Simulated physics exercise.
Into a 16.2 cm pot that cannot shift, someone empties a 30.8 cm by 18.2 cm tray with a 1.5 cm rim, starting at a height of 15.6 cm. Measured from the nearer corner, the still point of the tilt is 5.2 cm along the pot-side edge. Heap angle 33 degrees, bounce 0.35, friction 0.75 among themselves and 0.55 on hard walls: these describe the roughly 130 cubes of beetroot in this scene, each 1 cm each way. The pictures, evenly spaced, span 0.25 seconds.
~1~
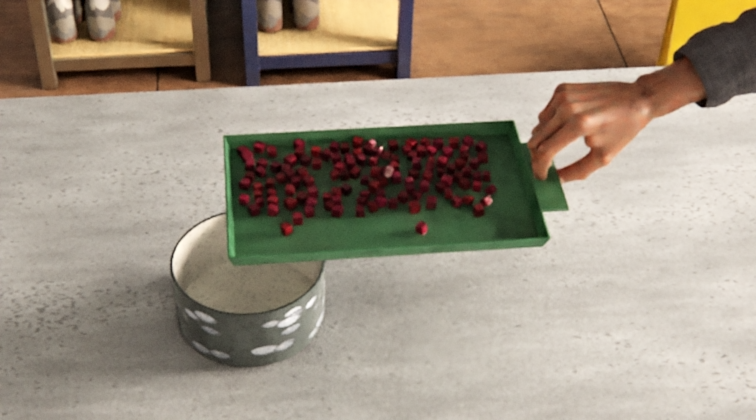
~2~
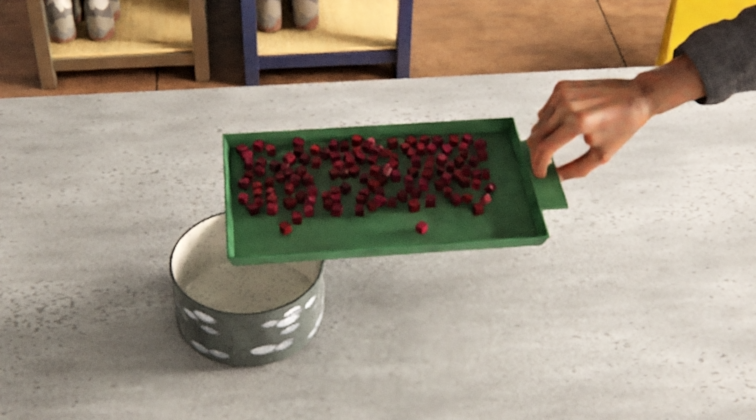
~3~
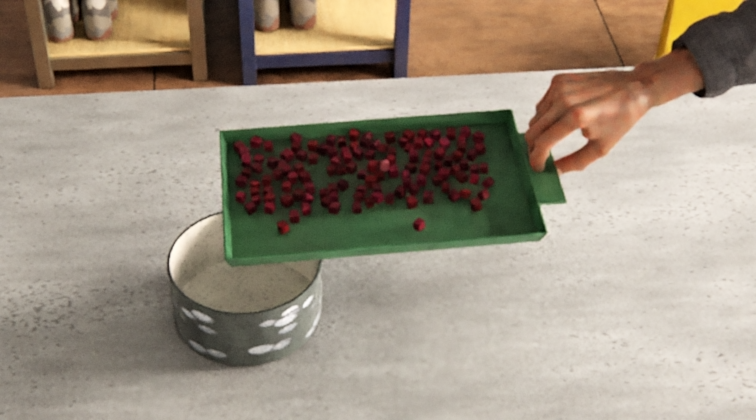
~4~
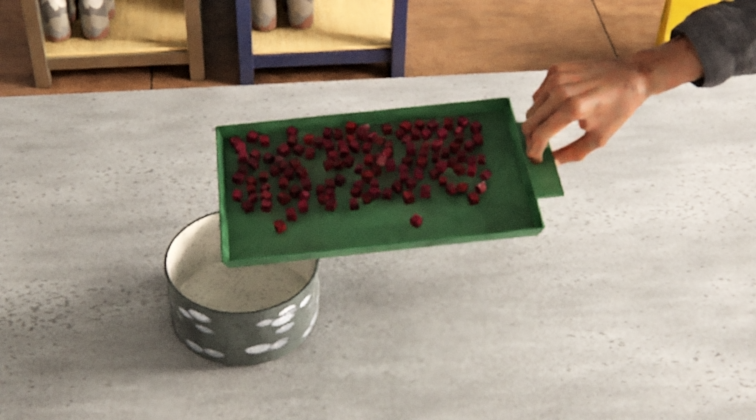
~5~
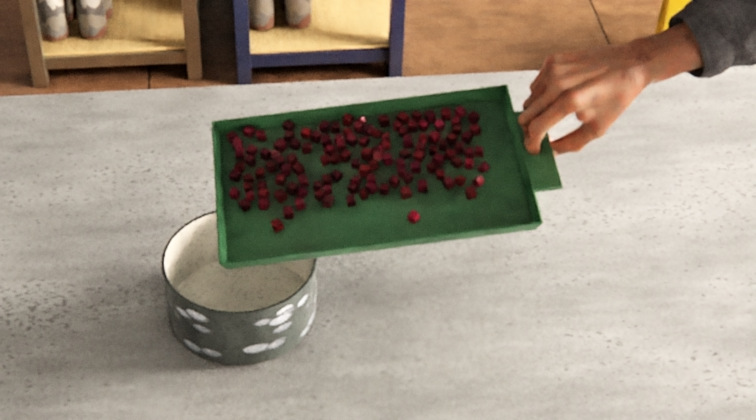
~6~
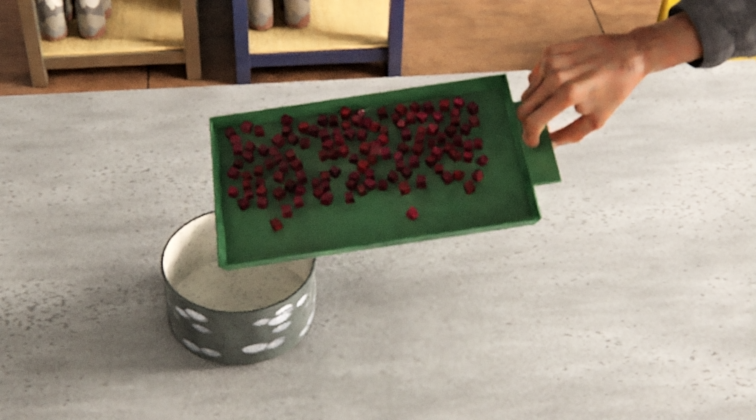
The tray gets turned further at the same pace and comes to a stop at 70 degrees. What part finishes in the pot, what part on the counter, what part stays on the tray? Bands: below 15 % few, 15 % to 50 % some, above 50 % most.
Result: Pot: Few, counter: Most, tray: Some.
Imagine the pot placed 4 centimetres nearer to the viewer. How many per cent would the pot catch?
Share in pot: Approx. 25 %.
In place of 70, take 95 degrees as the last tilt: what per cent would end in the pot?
Around 15 in a hundred.
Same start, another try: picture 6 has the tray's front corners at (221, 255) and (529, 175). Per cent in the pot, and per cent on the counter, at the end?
Pot 20, counter 45.
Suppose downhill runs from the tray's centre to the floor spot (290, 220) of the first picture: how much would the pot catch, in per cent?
My best guess is some 10 per cent.
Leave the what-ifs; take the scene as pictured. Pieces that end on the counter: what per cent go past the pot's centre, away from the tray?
Some 70 per cent of the spill lies beyond the centre.
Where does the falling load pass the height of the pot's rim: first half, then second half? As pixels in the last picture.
At roughly (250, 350) first, later on at (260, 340).
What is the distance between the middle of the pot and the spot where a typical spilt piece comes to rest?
Roughly 18 cm from the centre.
Then, 0.38 s after the last picture, tilt 41 degrees; the tray holds 100 %, the pot 0 %.
Then, 0.64 s after the last picture, tilt 59 degrees; the tray holds 80 %, the pot 0 %.
Then, 1.00 s after the last picture, tilt 70 degrees; the tray holds 40 %, the pot 0 %.
In the end, pot 0 %, counter 60 %, tray 35 %.
